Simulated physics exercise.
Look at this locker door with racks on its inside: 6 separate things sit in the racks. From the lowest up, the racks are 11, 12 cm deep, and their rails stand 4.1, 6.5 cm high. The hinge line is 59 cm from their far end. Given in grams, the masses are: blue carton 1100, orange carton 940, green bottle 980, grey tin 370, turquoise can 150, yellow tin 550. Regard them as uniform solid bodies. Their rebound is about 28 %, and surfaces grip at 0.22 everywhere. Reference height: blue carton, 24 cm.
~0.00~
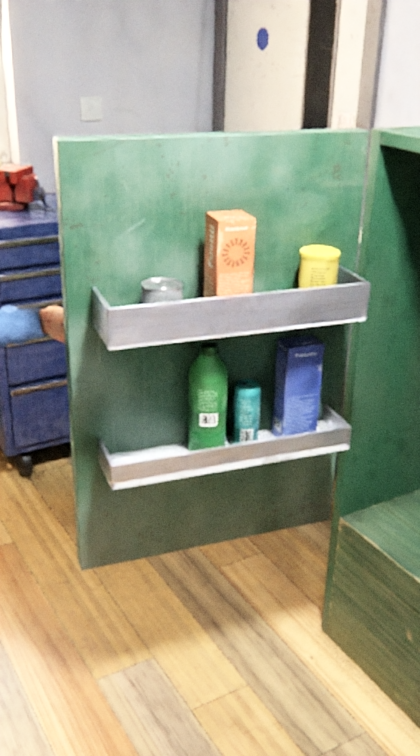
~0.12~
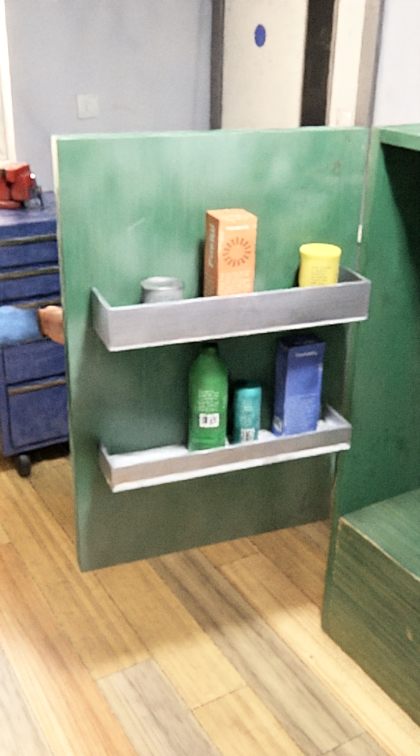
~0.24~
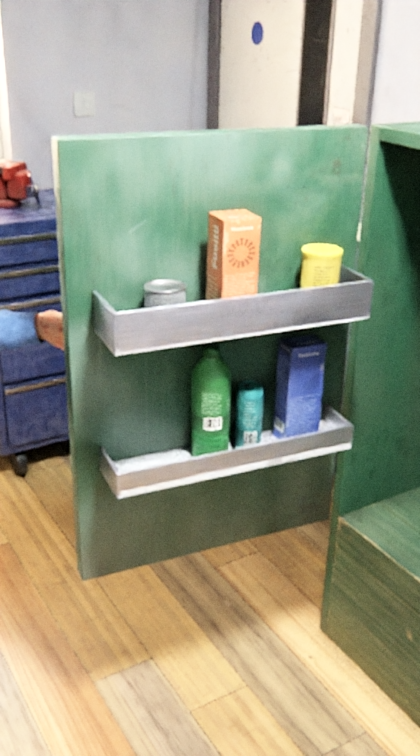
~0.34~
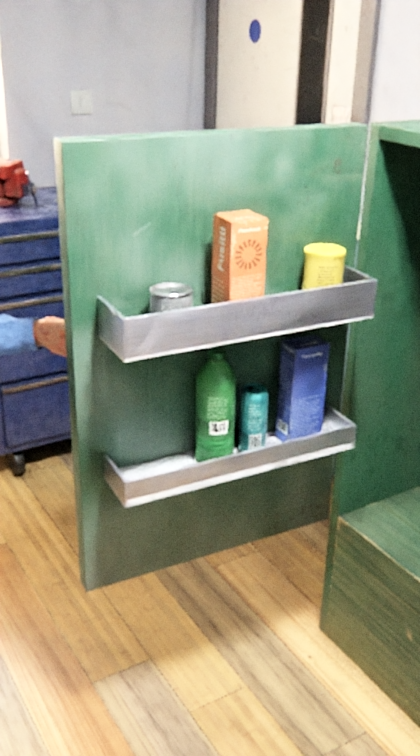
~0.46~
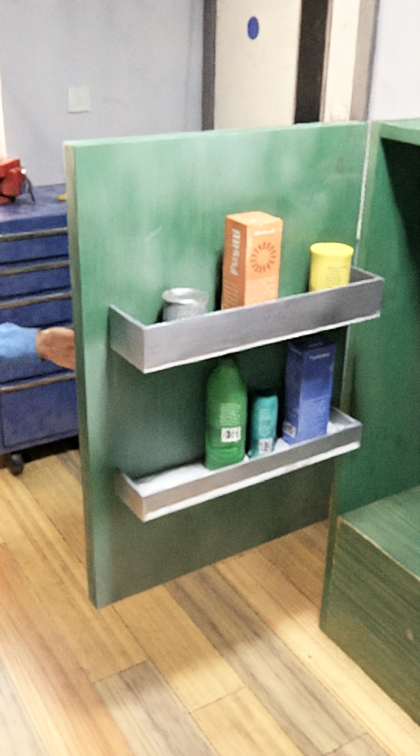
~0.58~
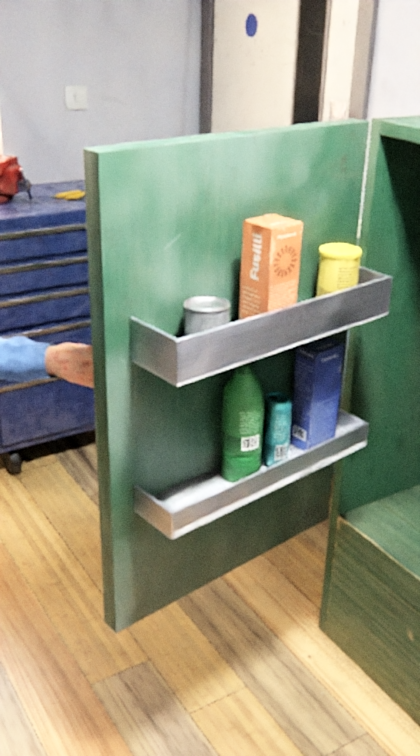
At the start, a green locker door stands wide open, its two grey racks holding a grey tin, orange carton and yellow tin above a green bottle, turquoise can and blue carton. A hand at its left edge barely moves it at first, then pushes it partway toward the right, the items riding along upright.
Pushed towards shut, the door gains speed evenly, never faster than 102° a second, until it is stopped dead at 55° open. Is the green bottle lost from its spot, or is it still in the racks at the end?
It is still in the racks.
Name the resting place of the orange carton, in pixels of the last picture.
You'll see it about at (357, 289) in the last picture.
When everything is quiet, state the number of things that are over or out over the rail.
All told, 0.
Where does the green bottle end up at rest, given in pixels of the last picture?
At about (326, 443).
After 0.88 s, door at 56°.
After 0.98 s, door at 55°; green bottle leaning 5° near (335, 444); orange carton leaning 6°; turquoise can slid 2 cm.
At rest (1.7 s), all 6 in place, give or take 5 cm. In the last view, green bottle near (326, 443).
